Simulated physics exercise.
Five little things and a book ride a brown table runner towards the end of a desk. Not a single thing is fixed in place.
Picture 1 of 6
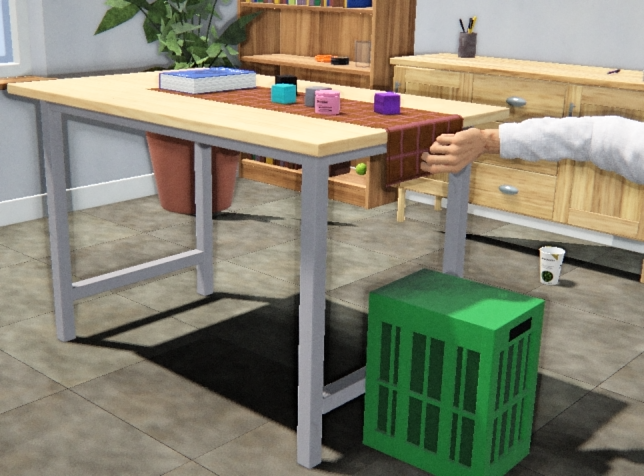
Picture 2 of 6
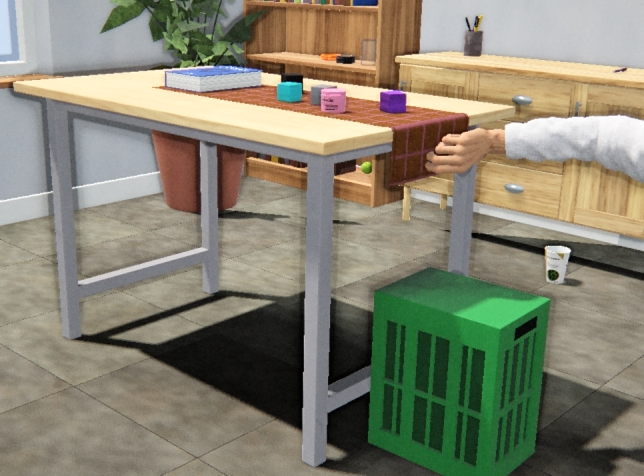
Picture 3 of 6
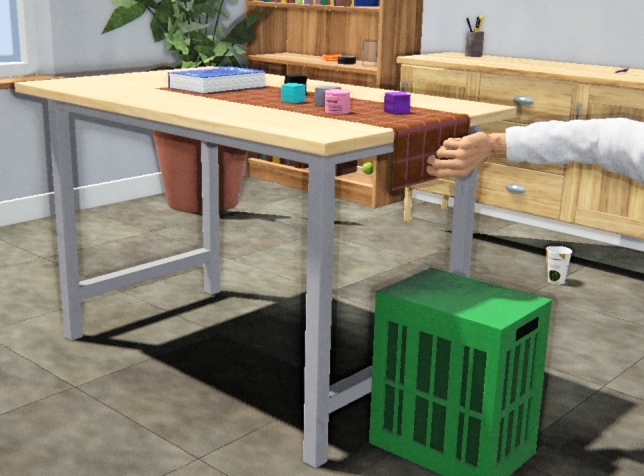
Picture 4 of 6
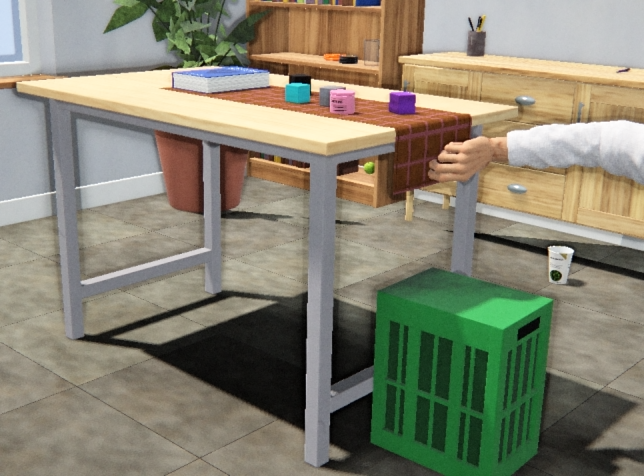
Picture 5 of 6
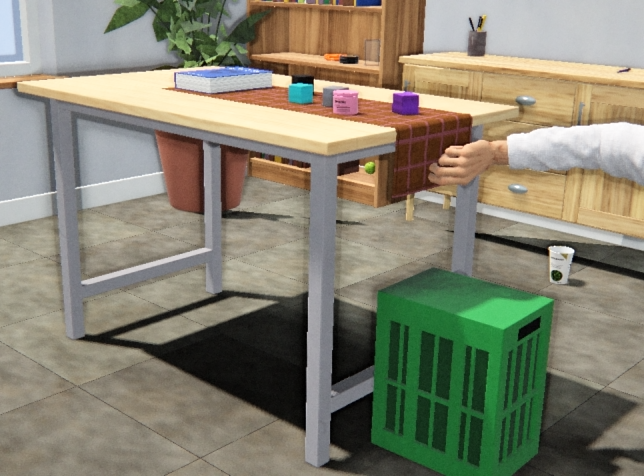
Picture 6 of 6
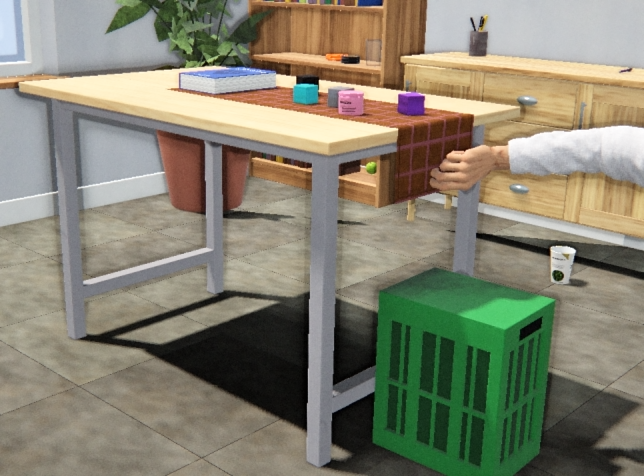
A hand slowly pulls a brown runner carrying a book and small pots along a desk.
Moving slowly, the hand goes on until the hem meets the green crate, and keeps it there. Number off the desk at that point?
Two.
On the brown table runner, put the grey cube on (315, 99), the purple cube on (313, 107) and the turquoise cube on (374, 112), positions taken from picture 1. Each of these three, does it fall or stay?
Grey cube: Still up. Purple cube: Still up. Turquoise cube: Gone off.
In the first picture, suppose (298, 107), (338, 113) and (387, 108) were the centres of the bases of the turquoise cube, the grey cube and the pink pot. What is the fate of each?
The turquoise cube stays put, the grey cube ends up off, the pink pot ends up off.
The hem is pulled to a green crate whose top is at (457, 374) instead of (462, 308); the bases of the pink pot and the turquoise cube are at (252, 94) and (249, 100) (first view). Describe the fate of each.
The pink pot? Safe. The turquoise cube? Safe.
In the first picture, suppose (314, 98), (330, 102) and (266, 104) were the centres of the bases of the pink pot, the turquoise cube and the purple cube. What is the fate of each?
Short version: Pink pot stays, turquoise cube stays, purple cube stays.
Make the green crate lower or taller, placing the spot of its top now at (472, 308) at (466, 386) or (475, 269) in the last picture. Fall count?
Then 4 and 1.
Early on, hem near (432, 261); purple cube gone.
Midway, hem on the crate; purple cube and pink pot gone.
Finally, hem on the crate; purple cube and pink pot gone. The count of fallen things is two.
